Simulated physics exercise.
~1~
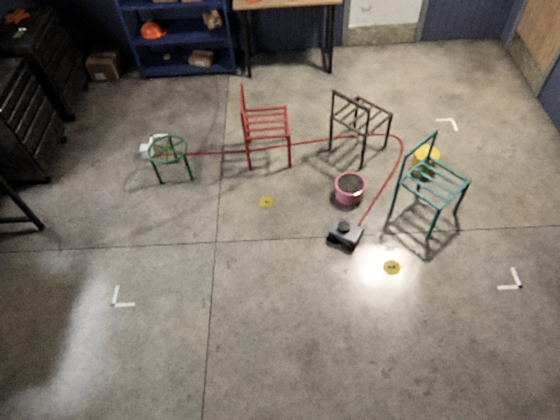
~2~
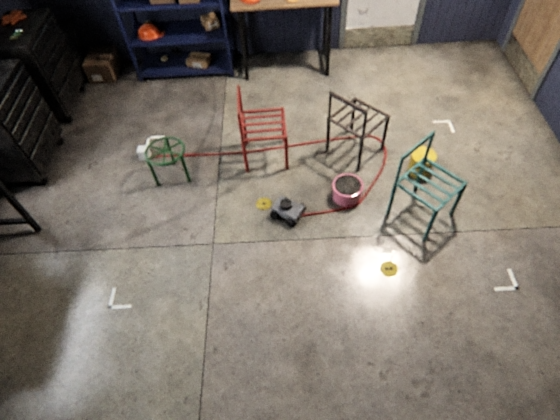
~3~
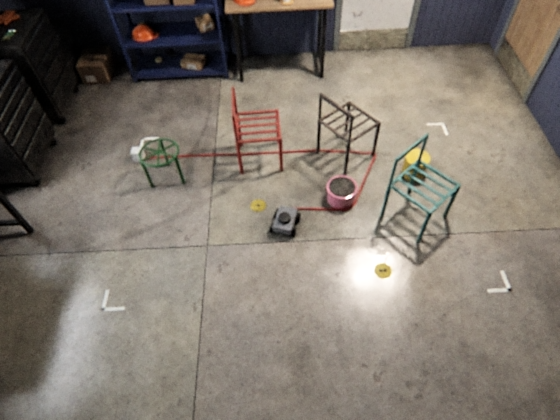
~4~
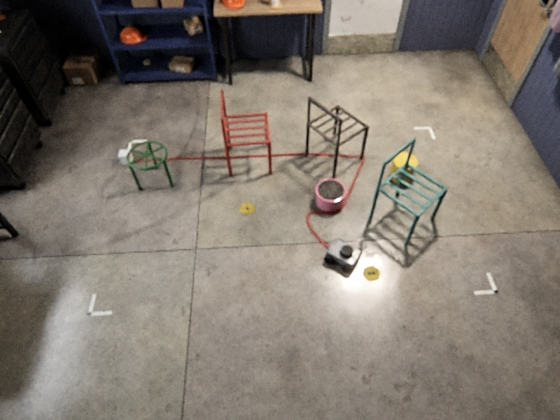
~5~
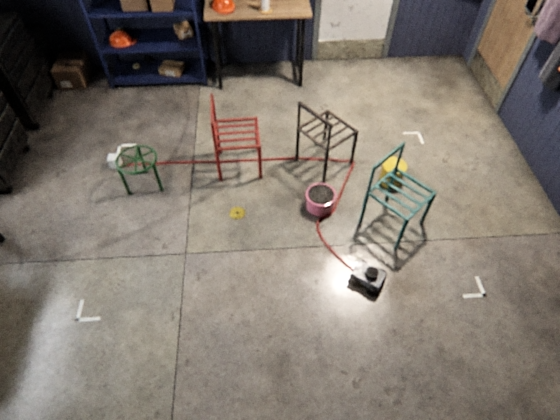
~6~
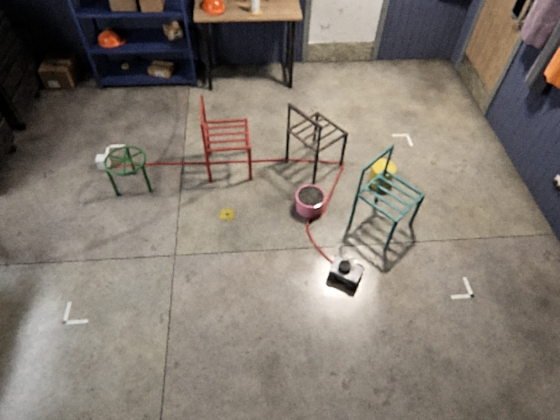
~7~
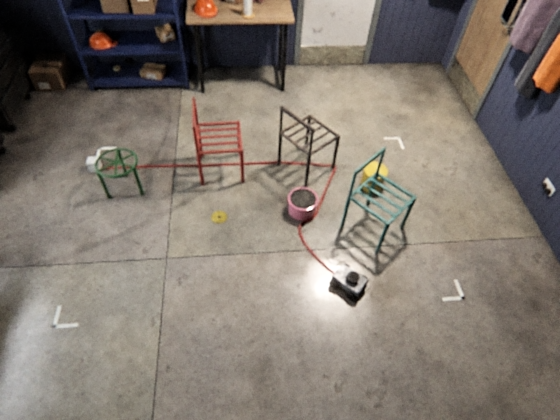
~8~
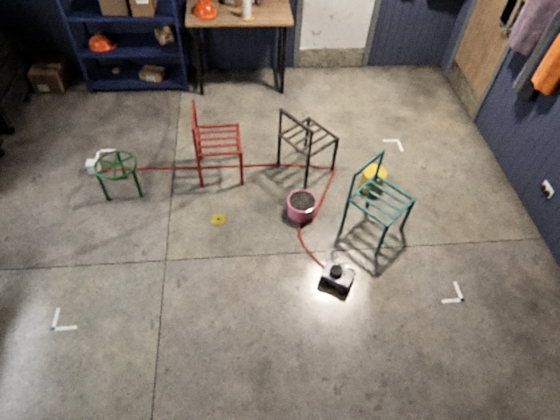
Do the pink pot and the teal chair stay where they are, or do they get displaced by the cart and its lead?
The pink pot stays put, and the teal chair also keeps its place.
